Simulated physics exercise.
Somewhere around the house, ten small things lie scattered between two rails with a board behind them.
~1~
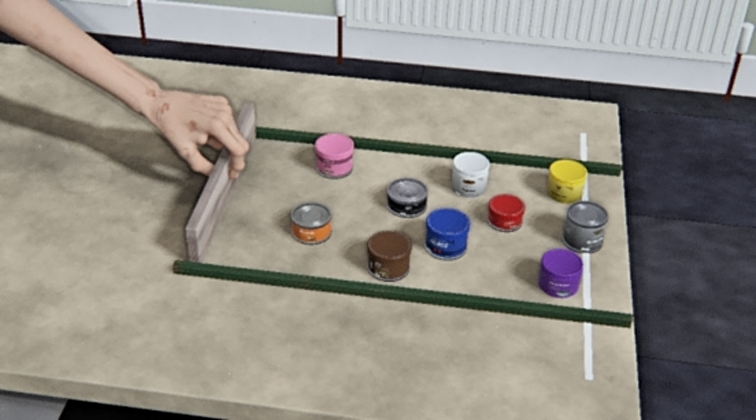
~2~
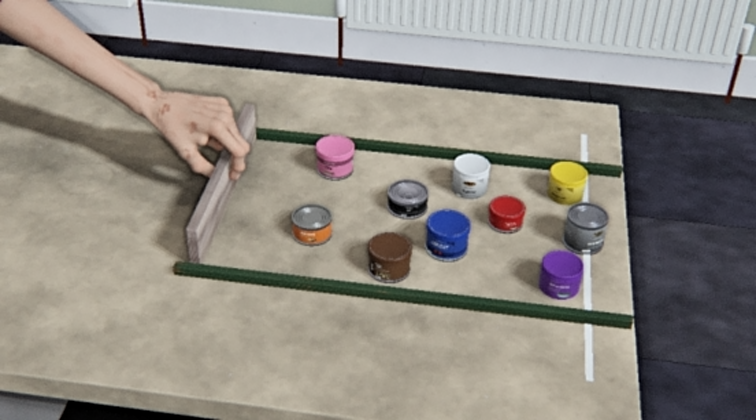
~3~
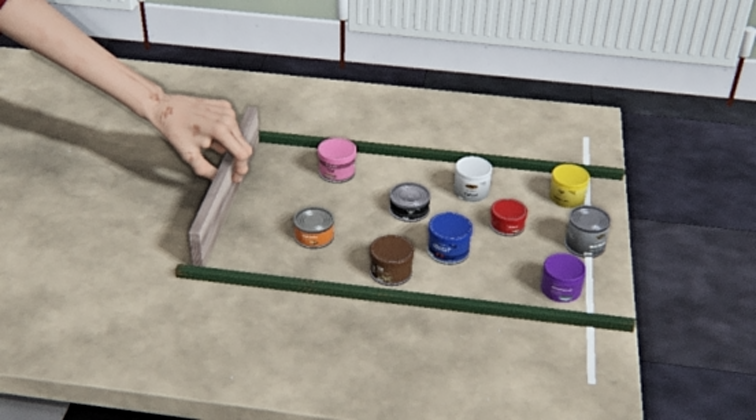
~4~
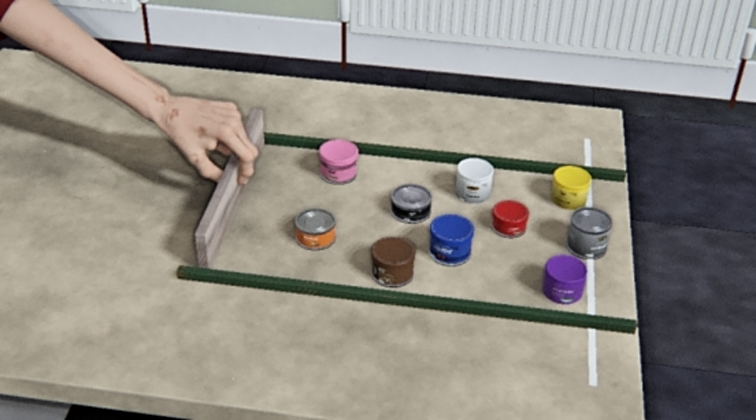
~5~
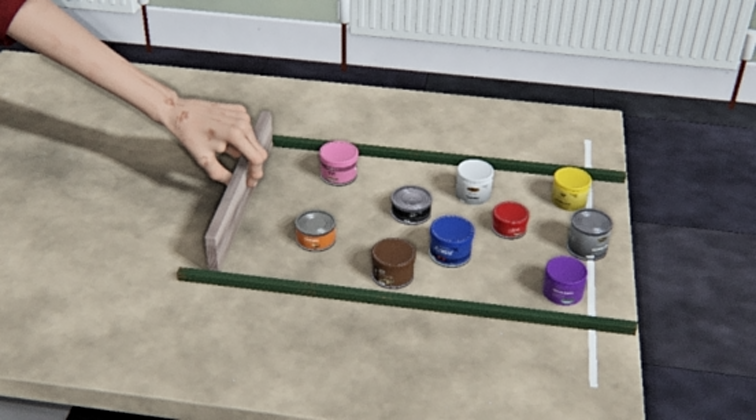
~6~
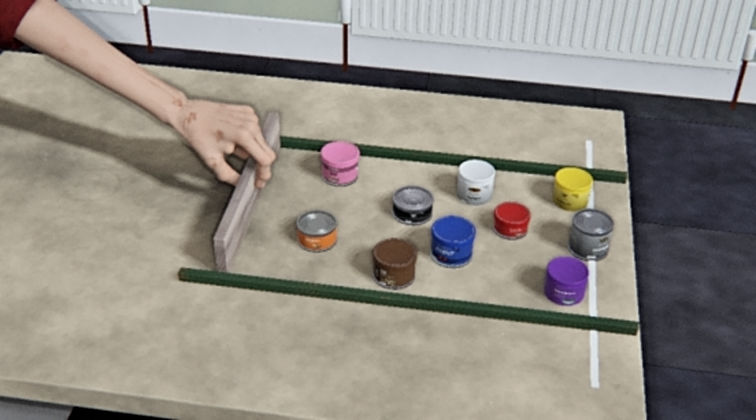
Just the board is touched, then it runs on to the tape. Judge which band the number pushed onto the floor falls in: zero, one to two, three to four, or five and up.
It falls in the five and up band.
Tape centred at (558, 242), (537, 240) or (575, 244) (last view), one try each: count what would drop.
The three tries give 1, 0 and 3.
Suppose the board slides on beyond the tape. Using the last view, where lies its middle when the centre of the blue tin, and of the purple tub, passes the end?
Near (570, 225) and (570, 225).
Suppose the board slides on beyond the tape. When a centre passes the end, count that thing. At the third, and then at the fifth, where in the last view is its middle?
The middle is near (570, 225) first and near (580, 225) after.
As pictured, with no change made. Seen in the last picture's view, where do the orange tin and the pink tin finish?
The orange tin comes to rest close to (613, 265), while the pink tin rests close to (611, 194).
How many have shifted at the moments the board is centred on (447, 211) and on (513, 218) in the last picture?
Counts: 6 and 10.
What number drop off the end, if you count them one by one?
6 in total.
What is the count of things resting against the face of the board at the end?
The count comes out at 4.
A little later, none off yet; grey pot at rest near (591, 235); yellow tub at rest near (572, 190); purple tub at rest near (566, 281).
When it is over, the number that fall off is five or more; down, blue tin, white tub, red pot, purple tub, yellow tub and grey pot.
